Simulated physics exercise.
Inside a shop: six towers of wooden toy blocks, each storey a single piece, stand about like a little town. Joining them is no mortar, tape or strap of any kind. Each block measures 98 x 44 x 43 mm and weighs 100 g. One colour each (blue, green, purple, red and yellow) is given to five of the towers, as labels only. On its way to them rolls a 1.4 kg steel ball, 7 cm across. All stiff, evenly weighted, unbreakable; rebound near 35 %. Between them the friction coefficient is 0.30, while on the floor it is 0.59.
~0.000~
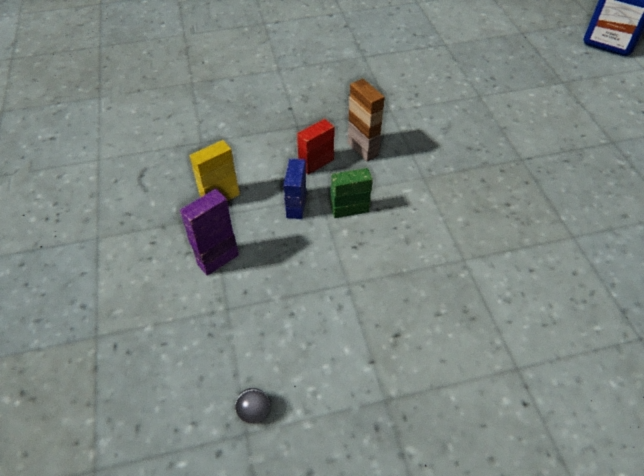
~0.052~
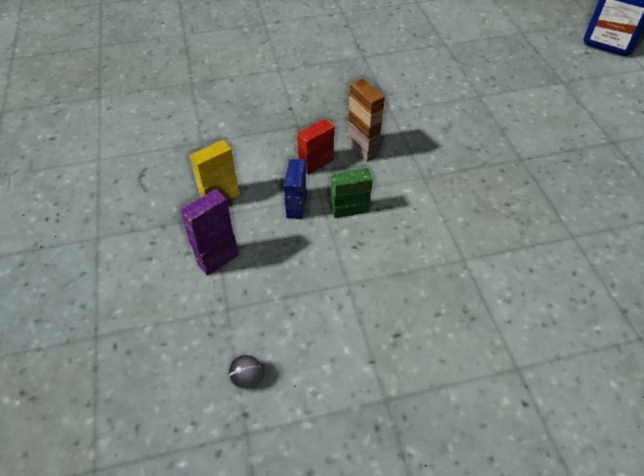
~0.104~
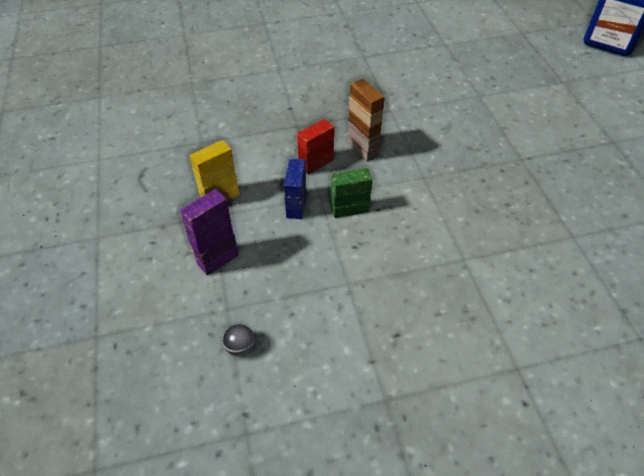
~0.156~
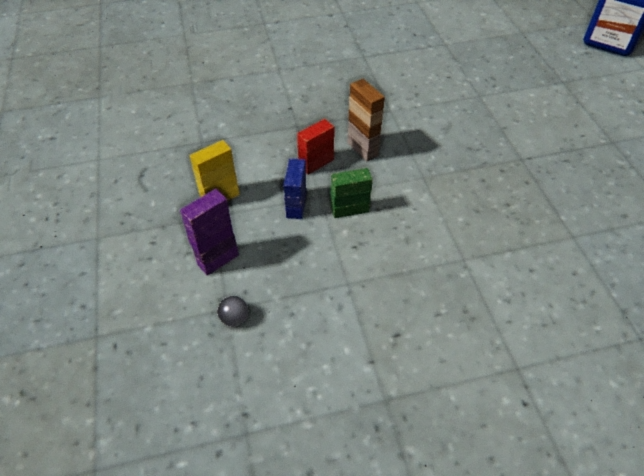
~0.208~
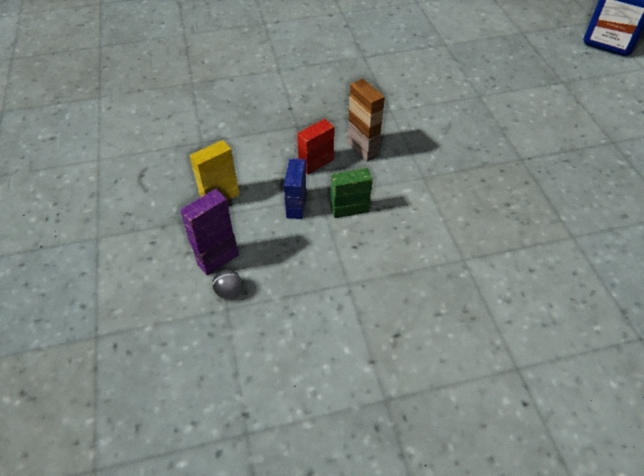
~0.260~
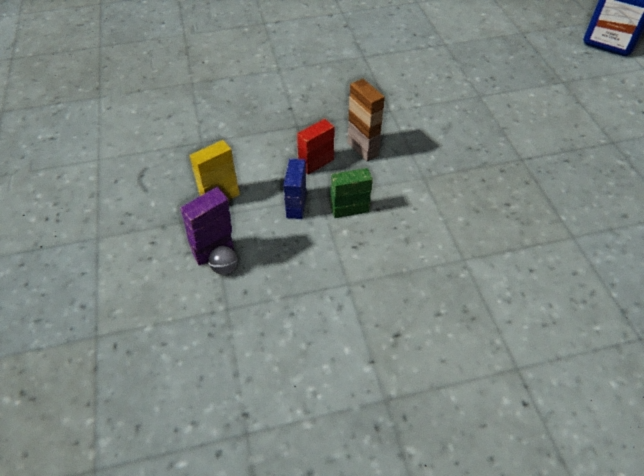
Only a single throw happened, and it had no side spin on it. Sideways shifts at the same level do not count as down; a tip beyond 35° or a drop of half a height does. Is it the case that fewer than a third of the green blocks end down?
Yes, under a third.
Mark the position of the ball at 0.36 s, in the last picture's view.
(219, 224) or so.
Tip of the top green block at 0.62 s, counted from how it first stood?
Some 0°.
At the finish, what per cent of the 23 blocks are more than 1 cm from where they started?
40 in a hundred end up shifted.
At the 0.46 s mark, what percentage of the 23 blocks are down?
By then 15 %.
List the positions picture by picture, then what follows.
In the first frame (places mark the middle of the side facing us), ball (252, 406) 34 cm from contact, 1.5 m/s; top green block (352, 176); top red block (316, 130); nothing disturbed.
Ball (245, 372) 26 cm from contact, 1.5 m/s; top green block (352, 176), in the second frame.
Ball (239, 340) 19 cm from contact, 1.5 m/s; top green block (352, 176), in the third frame.
Ball (233, 311) 11 cm from contact, 1.5 m/s; top green block (352, 176), in the fourth frame.
Ball (227, 284) 33 mm from contact, 1.5 m/s; top green block (352, 176), in the fifth frame.
Ball (223, 260) after contact, 1.2 m/s; top green block (352, 176); top purple block (204, 203) leaning 9°; steepest lean 11°, the block at (214, 238); 5 disturbed, none down, in the sixth frame.
After 0.36 s, ball still moving; none of the 3 green blocks down (3 of 23 in all colours); top green block unmoved; top purple block leaning 47°, 20 mm lower.
After 0.46 s, ball still moving; none of the 3 green blocks down (3 of 23 in all colours); top green block unmoved; top purple block leaning 28°, 12 cm lower.
After 0.62 s, ball still moving; none of the 3 green blocks down (6 of 23 in all colours); top green block unmoved; top yellow block on its side.
After 0.88 s, ball still moving; none of the 3 green blocks down (7 of 23 in all colours); top green block unmoved; top purple block upside down.
At rest (1.4 s), ball rolling away; none of the 3 green blocks down (7 of 23 in all colours); top green block unmoved; top purple block upside down. That is 0 per cent. As the last picture would show them, middles, top green block near (352, 182), top purple block near (240, 333).
